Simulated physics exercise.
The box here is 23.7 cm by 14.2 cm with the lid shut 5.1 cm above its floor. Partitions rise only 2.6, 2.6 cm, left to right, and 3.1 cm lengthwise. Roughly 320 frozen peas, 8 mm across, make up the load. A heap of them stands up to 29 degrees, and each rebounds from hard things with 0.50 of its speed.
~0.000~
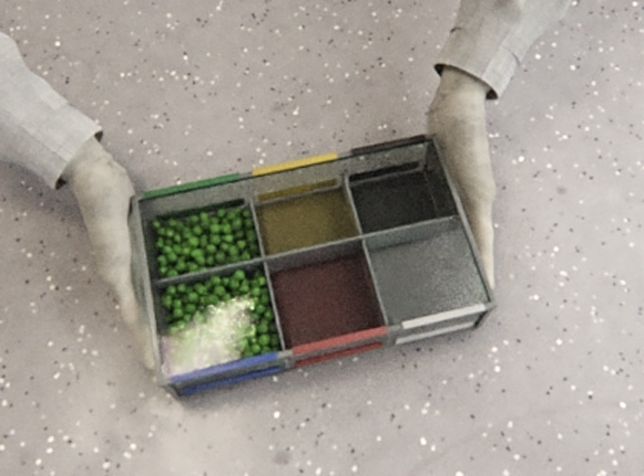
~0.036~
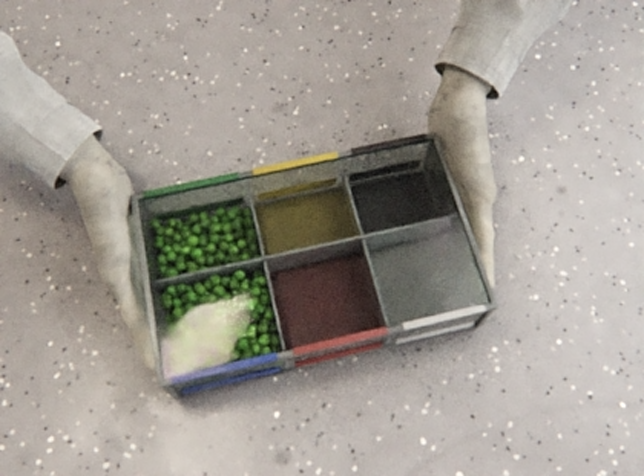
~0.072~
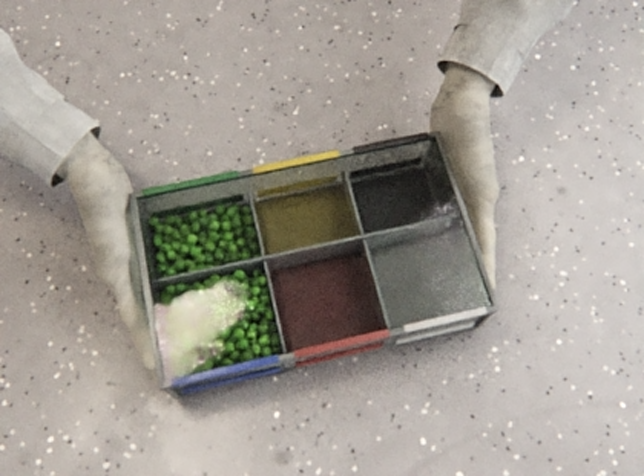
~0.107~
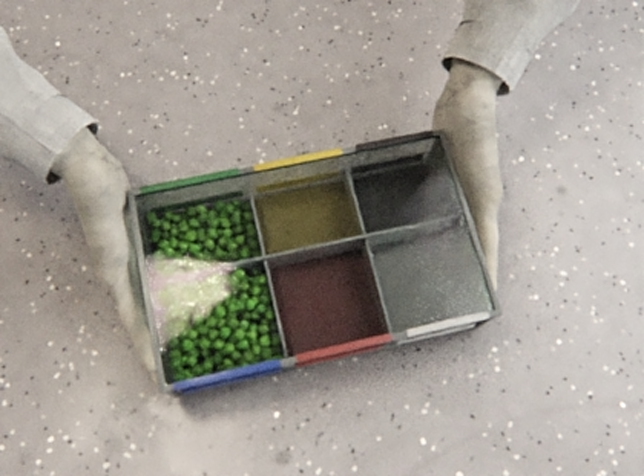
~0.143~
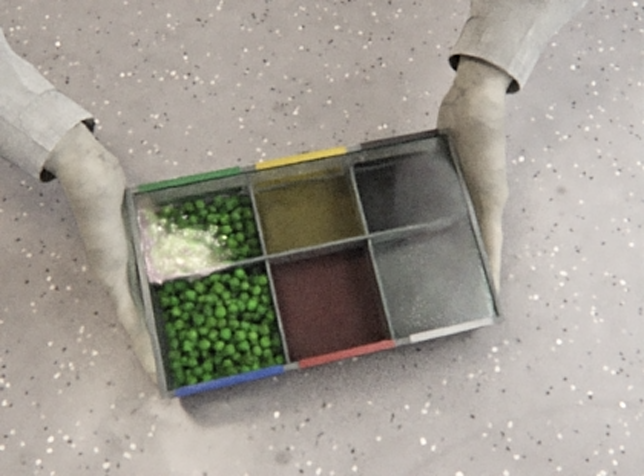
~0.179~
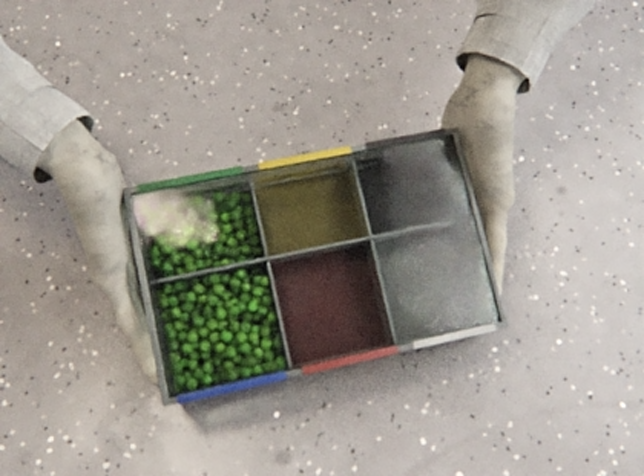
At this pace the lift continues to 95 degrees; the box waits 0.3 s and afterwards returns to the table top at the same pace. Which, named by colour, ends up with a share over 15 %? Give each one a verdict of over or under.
Red - over; blue - over; green - under; yellow - under; white - under; black - under.
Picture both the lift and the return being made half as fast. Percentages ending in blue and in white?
The blue compartment would end with 65 per cent and the white compartment with 5 per cent.
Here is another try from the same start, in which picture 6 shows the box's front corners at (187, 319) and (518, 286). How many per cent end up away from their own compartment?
Estimate: Around 100 %.
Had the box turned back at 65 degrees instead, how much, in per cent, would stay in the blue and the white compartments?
Shares: Blue 60 and white 0, per cent.
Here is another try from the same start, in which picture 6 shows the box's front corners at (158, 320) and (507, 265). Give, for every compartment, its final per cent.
Result - red: 0 %; blue: 5 %; green: 20 %; yellow: 35 %; white: 0 %; black: 35 %.
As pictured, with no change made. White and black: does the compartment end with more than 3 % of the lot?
For white, it does, for black, it does not.
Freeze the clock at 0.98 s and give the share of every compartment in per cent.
In per cent: Red 15, blue 75, green 10, yellow 0, white 0, black 0.
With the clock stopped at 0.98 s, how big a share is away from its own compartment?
About 30 percent.
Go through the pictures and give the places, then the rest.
Box tilt 0 degrees, front corners at (164, 380) and (490, 304); blue 65 %, green 35 %, in the first frame.
Box tilt 1 degrees, front corners at (164, 381) and (491, 304), in the second frame.
Box tilt 3 degrees, front corners at (164, 383) and (492, 307), in the third frame.
Box tilt 6 degrees, front corners at (165, 387) and (495, 311), lowest corner right front, in the fourth frame.
Box tilt 11 degrees, front corners at (167, 392) and (498, 316), lowest corner right front, in the fifth frame.
Box tilt 16 degrees, front corners at (169, 399) and (501, 322), lowest corner right front; blue 65 %, green 35 %. The box's pace is about 135 degrees a second, in the sixth frame.
After 0.98 s, tilt 95 degrees; red 15 %, blue 75 %, green 10 %.
Then, at 1.51 s, tilt 52 degrees; red 25 %, blue 65 %, white 5 %.
After 2.11 s, tilt 0 degrees; red 25 %, blue 65 %, white 5 %.
By 2.6 s all is still; red 25 %, blue 65 %, green 0 %, yellow 0 %, white 5 %, black 0 %.
